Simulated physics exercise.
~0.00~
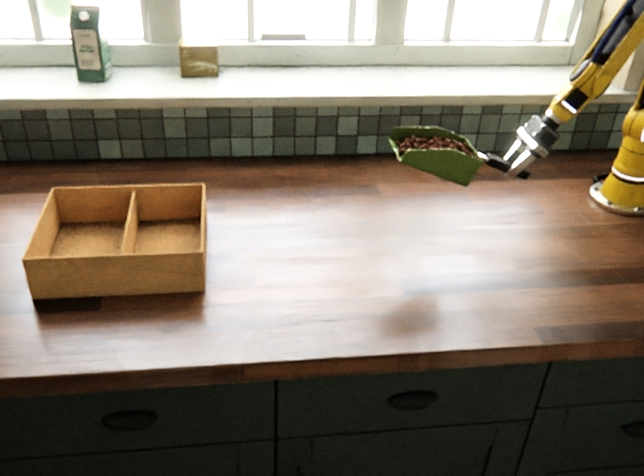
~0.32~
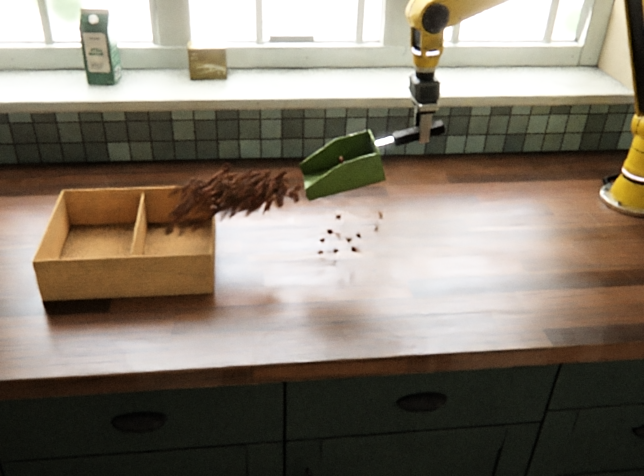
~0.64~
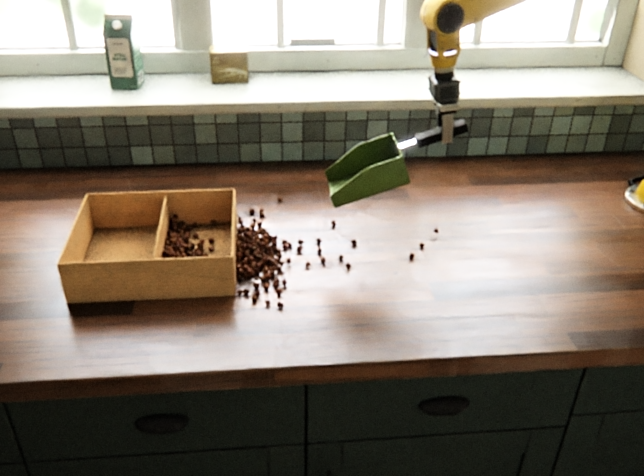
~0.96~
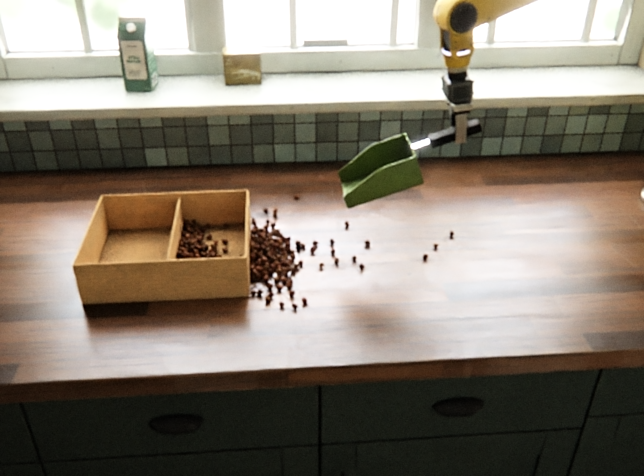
Robot arm flinging brown pellets leftward from a green scoop, some landing in a divided box, others scattering across the countertop.
